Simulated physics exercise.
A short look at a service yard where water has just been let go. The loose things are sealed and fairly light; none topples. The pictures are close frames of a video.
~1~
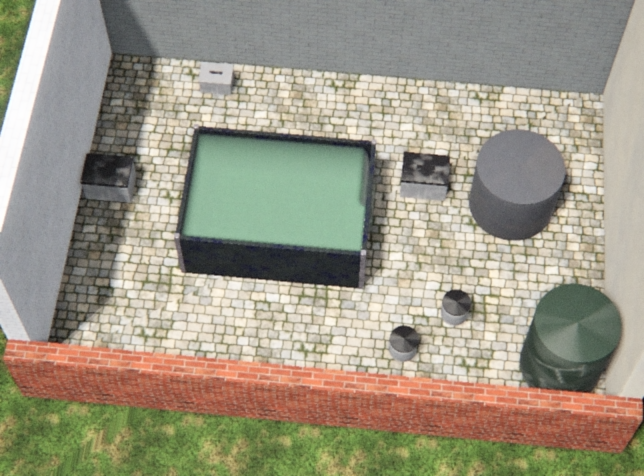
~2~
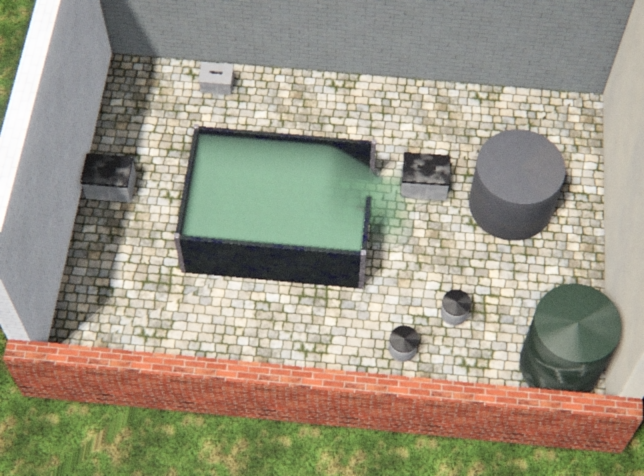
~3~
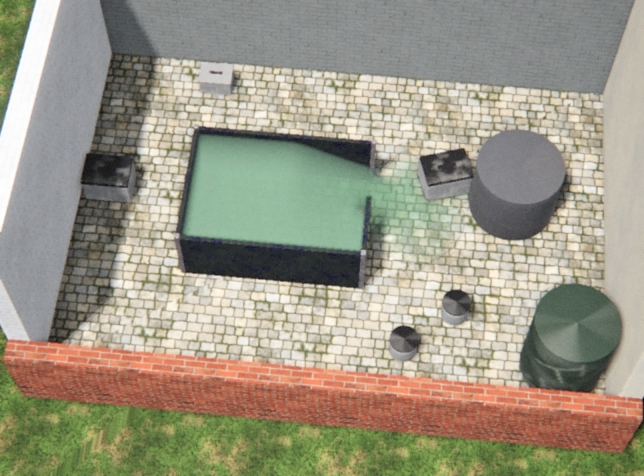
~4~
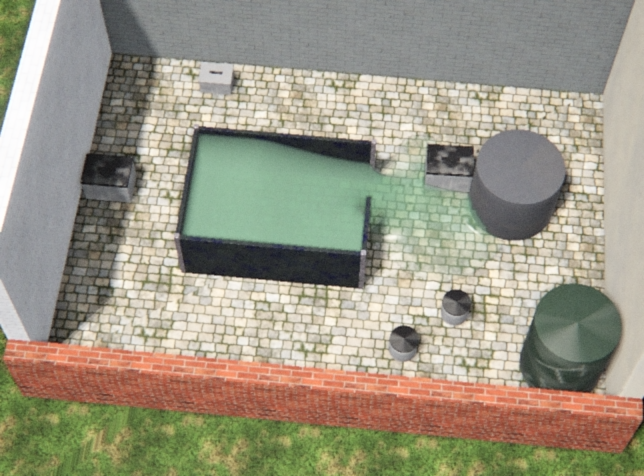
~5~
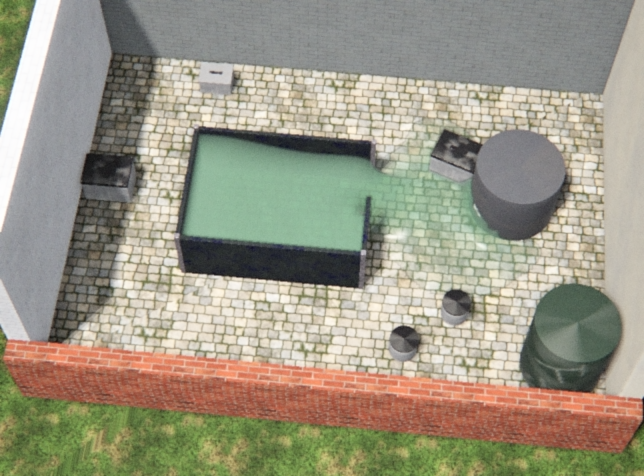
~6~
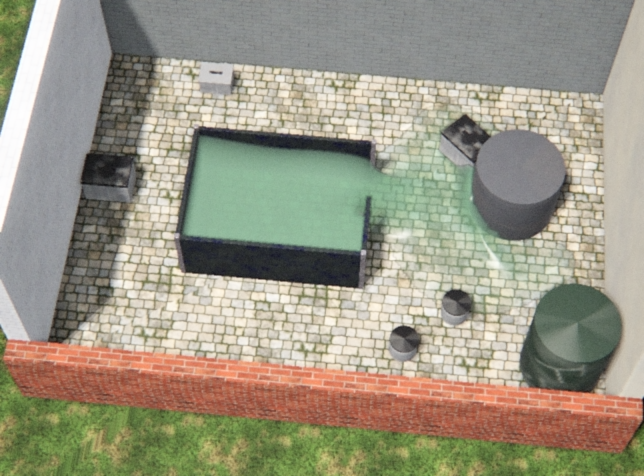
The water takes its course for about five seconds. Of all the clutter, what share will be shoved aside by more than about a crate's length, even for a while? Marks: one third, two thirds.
That comes to between one and two thirds.
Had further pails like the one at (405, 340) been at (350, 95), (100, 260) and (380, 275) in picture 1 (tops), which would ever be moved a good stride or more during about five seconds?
As listed: Pushed that far, less than that, under that.
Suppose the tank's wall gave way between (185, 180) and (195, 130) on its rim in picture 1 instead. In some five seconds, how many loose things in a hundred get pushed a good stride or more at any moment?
About 100 per cent.
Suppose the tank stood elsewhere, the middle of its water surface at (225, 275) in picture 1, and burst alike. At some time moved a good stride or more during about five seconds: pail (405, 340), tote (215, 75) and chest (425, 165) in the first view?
In turn: Swept aside, less than that, pushed that far.
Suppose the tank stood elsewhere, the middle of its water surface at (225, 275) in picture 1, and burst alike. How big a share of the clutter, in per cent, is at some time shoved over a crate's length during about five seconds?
Some 60 per cent.
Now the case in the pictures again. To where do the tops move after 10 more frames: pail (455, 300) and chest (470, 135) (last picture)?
Roughly at (454, 338) and (594, 123).
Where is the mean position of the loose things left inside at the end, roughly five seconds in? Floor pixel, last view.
Close to (302, 245).
A moment on, 1 of 5 are well off their spots; 1 afloat.
Next, 1 of 5 are well off their spots; 1 afloat.
Later, 3 of 5 are well off their spots; 1 afloat.
In the end, 3 of 5 are well off their spots, and 3 have been at some point; 1 afloat.
